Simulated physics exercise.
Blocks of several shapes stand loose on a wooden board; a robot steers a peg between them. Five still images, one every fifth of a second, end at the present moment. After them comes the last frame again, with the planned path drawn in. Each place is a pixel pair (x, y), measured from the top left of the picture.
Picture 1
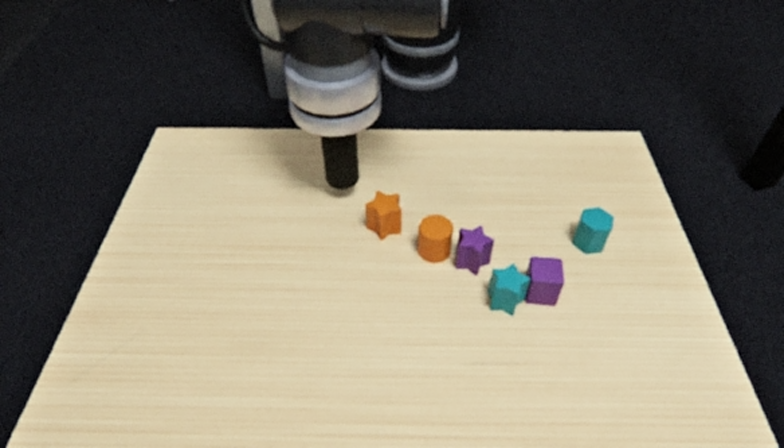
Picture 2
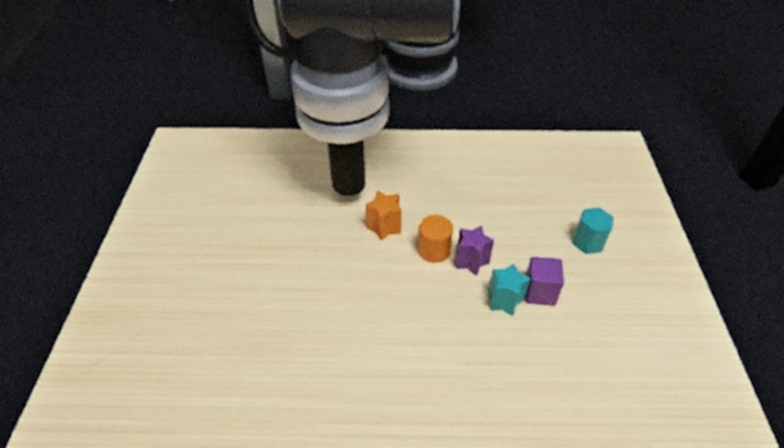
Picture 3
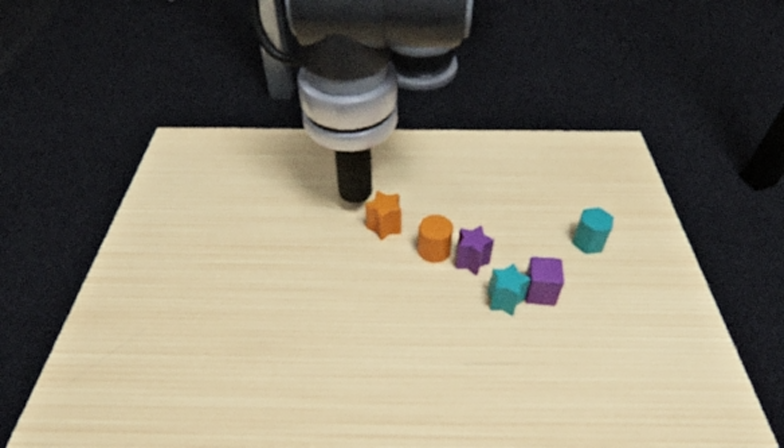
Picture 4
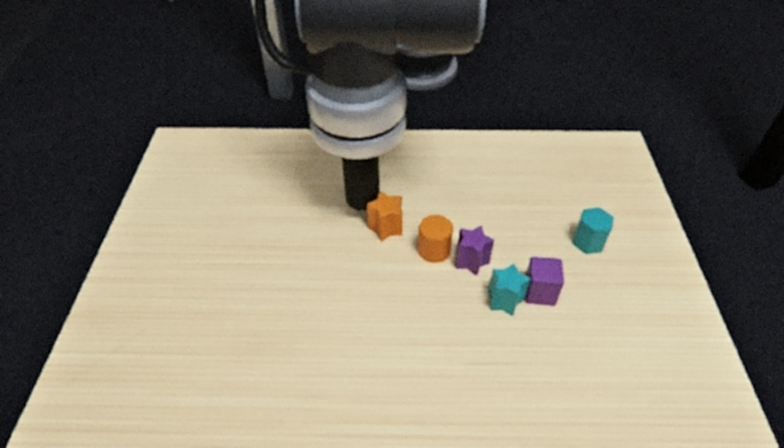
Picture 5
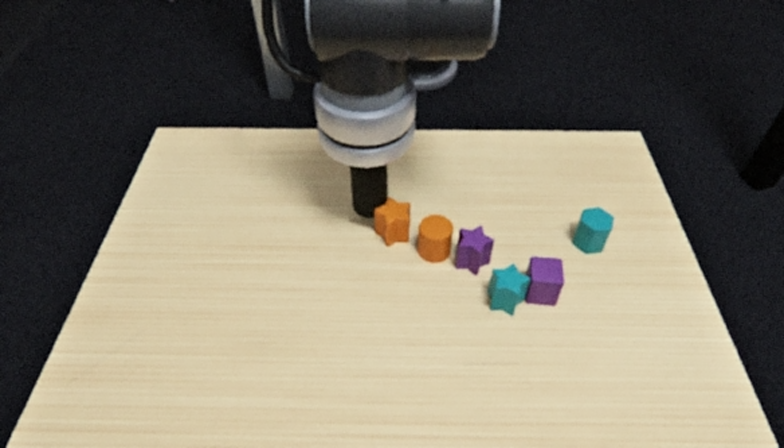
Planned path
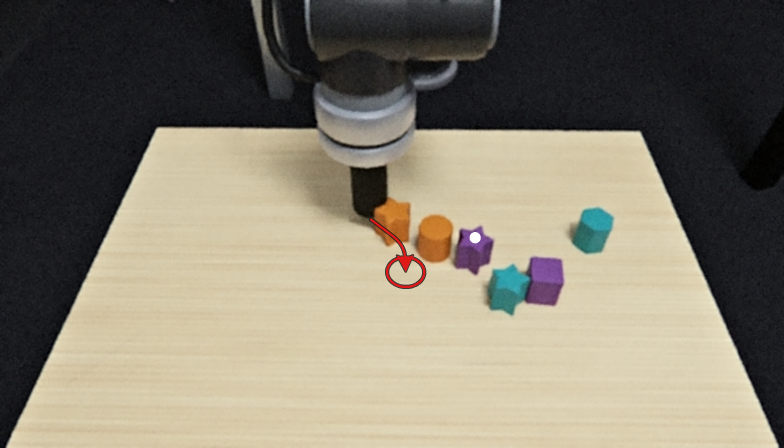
A robot arm moves its peg slightly right and nudges the orange star-shaped block.
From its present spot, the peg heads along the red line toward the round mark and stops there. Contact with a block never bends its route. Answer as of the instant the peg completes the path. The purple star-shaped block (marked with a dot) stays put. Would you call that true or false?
That is false.
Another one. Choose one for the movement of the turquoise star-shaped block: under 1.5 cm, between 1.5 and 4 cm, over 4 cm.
Overall it shifts less than 1.5 cm.
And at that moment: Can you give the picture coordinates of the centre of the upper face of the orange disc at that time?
The answer is (469, 244).
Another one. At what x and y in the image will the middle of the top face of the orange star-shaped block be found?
At pixel (443, 258).
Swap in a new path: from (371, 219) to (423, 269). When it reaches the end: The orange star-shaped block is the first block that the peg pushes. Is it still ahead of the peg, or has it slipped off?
I'd say the orange star-shaped block is still out in front of the peg at the end.
Path on the board, from (371, 219) over (389, 233) and (404, 250) to (406, 272); the dot is on the purple star-shaped block.
The first path, step by step. Halfway along, peg at (398, 228); orange star-shaped block at (423, 234); orange disc at (456, 235); purple star-shaped block at (487, 239).
At the end, peg at (406, 259); orange star-shaped block at (443, 258), turned 35° anticlockwise; orange disc at (469, 244); purple star-shaped block at (500, 242), turned 15° anticlockwise; turquoise star-shaped block in place.
